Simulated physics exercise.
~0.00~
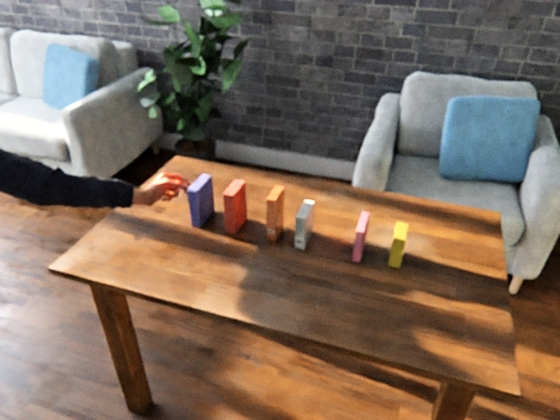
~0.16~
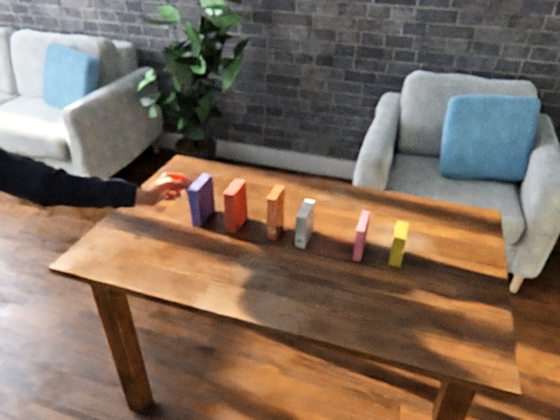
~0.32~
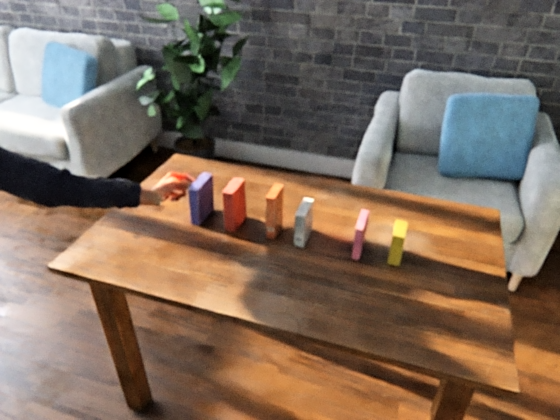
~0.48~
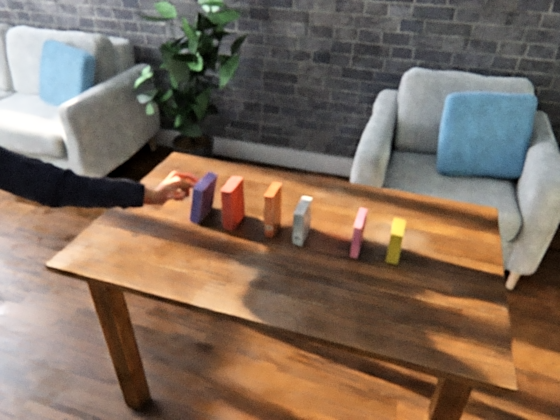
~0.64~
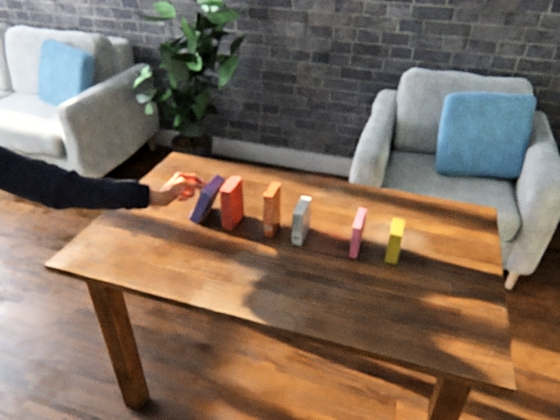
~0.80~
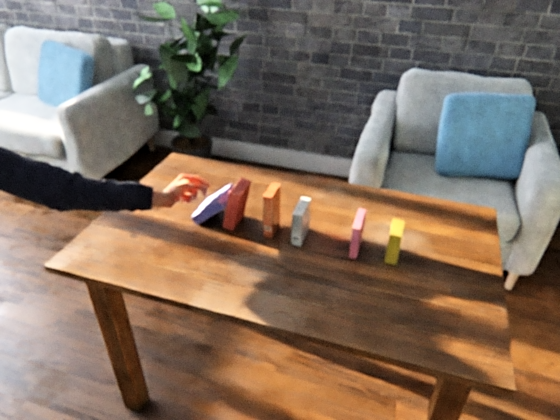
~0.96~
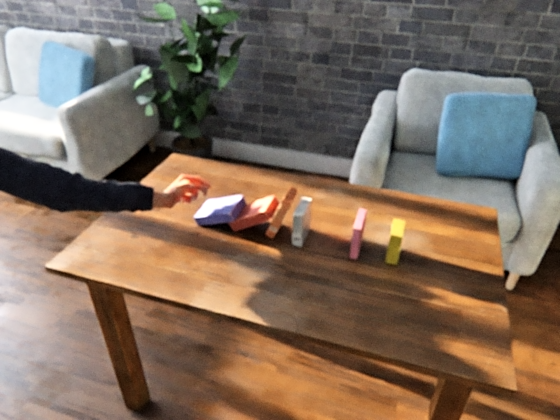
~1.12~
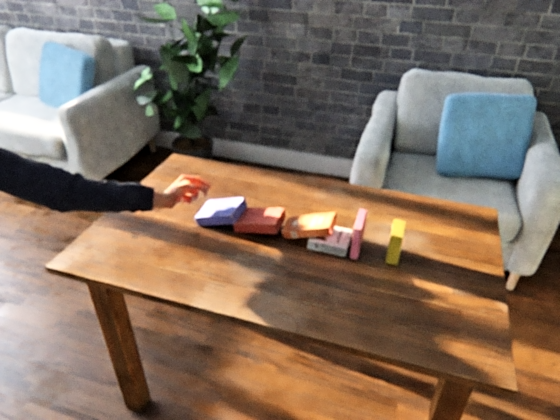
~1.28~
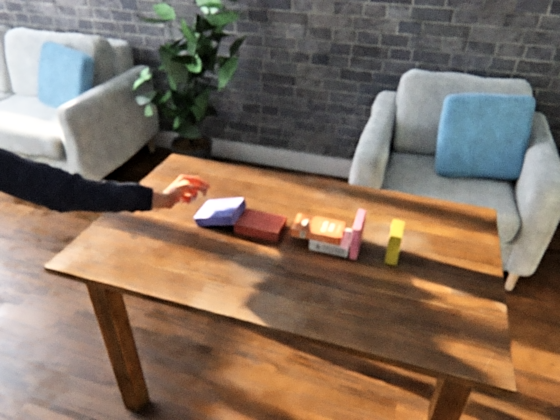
In the video, a hand reaching from the left tips a blue board at the end of a spaced row on a wooden table, toppling the red block, orange packet and white packet rightward in turn, while the pink and yellow boards remain standing.
